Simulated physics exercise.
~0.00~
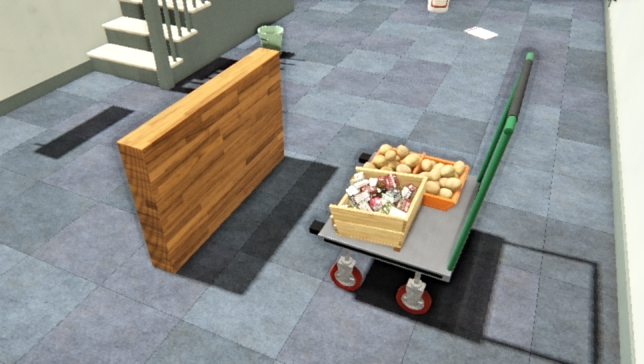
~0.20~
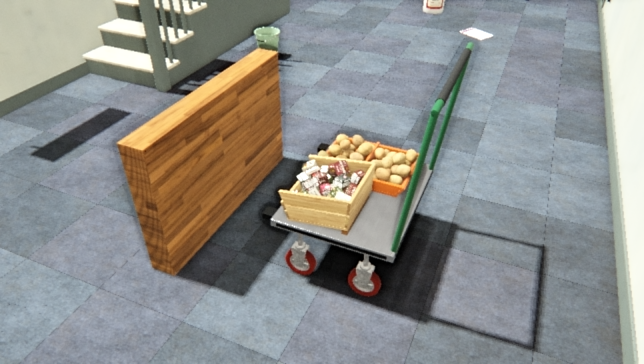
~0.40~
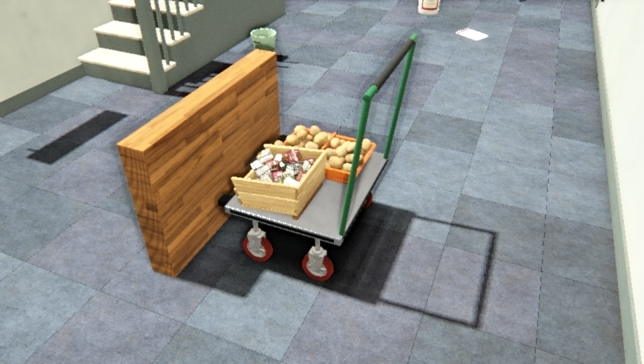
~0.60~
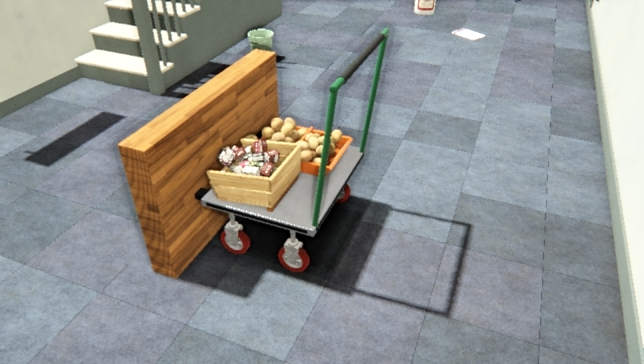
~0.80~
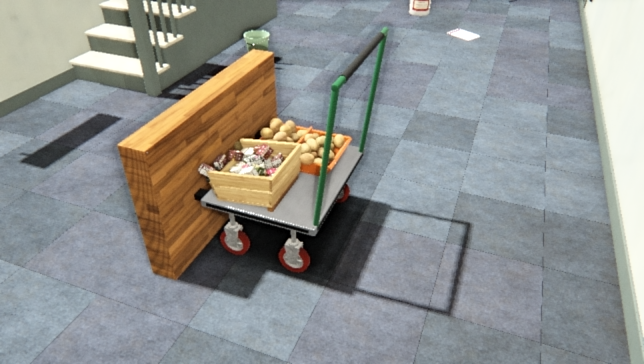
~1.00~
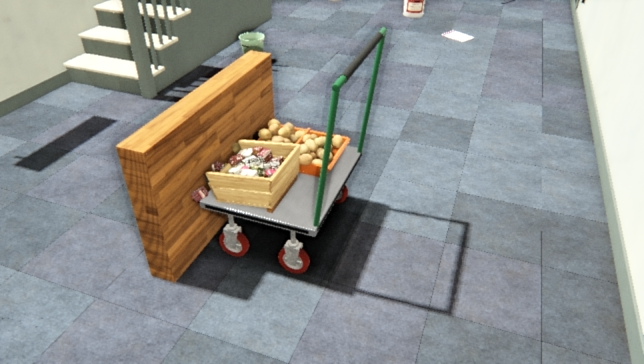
A flat trolley with a green handle and red wheels stands on a blue-grey tiled floor, seen from above at an angle, to the right of a low wooden wall, with pale stairs and a small green bucket behind. It carries a pale wooden crate of small cartons in front of an orange crate of potatoes. The trolley rolls left until it halts beside the wall. The cartons surge toward the wall, and a few spill over the crate's left side. The trolley stays still and upright, with most cartons and potatoes still in their crates.
